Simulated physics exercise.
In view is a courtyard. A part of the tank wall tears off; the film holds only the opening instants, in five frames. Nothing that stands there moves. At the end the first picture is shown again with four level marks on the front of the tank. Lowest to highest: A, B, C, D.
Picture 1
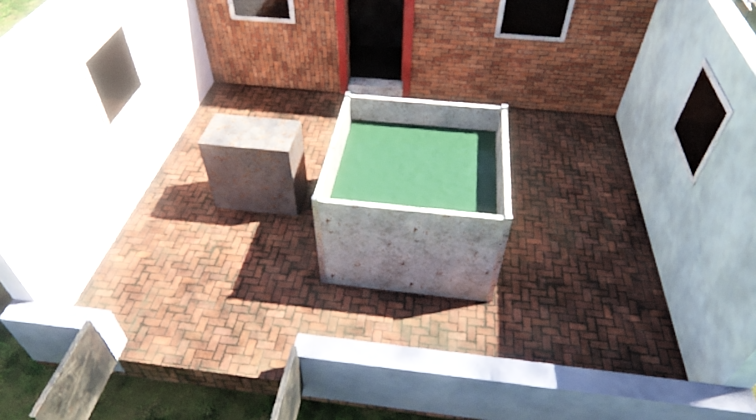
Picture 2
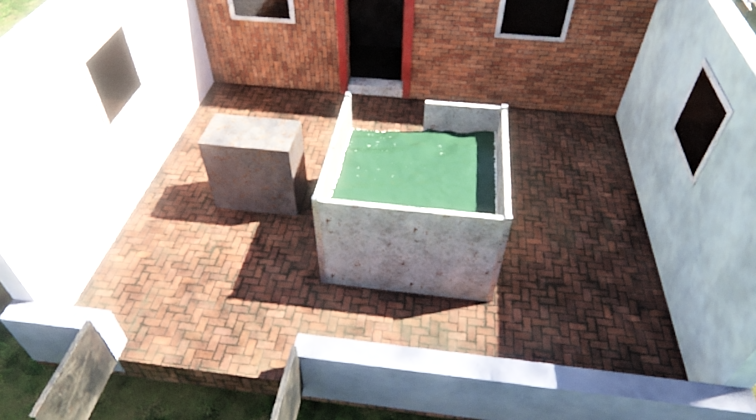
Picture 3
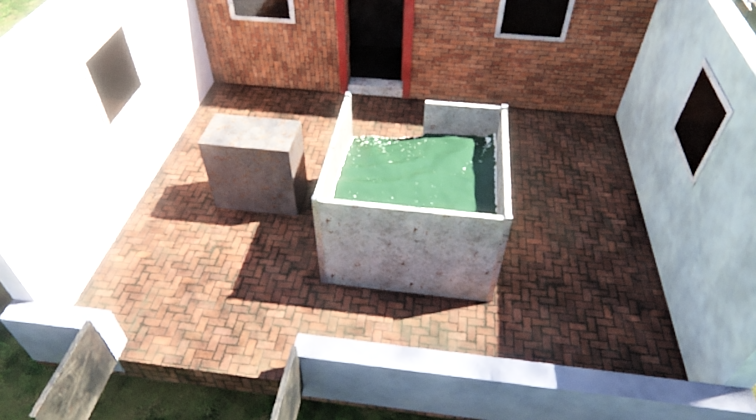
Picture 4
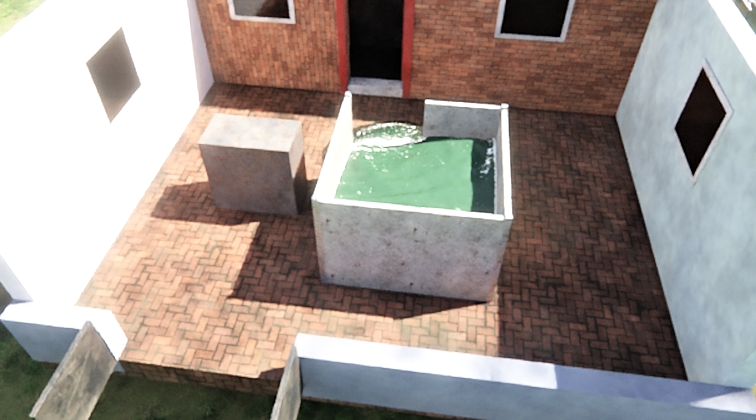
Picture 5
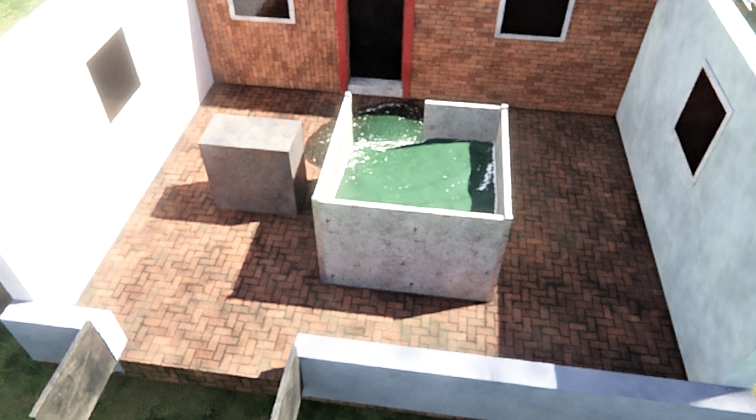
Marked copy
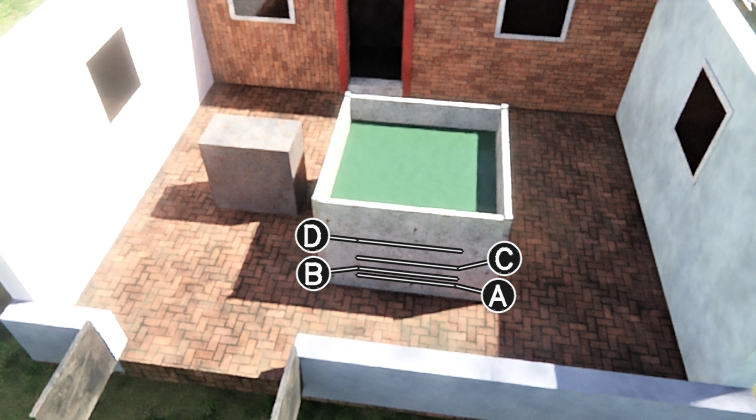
Green water in a concrete tank in a brick-paved courtyard rippled as part of the back wall vanished, then poured out through the gap and spread over the paving behind, towards the left.
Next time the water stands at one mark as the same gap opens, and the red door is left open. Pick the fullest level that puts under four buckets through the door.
I would pick mark B.
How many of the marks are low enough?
Two of them.
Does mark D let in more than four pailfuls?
Yes, it does.
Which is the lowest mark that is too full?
C.
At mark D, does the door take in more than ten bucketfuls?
Yes, it does.
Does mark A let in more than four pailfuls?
No, that is safe.
On the marked copy, A at (406, 280); B at (406, 273); C at (407, 263); D at (408, 245); from the bottom up A, B, C, D.
Choosing A, nothing gets over.
Choosing B, a splash gets over, under a bucket.
Choosing C, about 8 bucketfuls get in.
Choosing D, dozens of bucketfuls pour in.
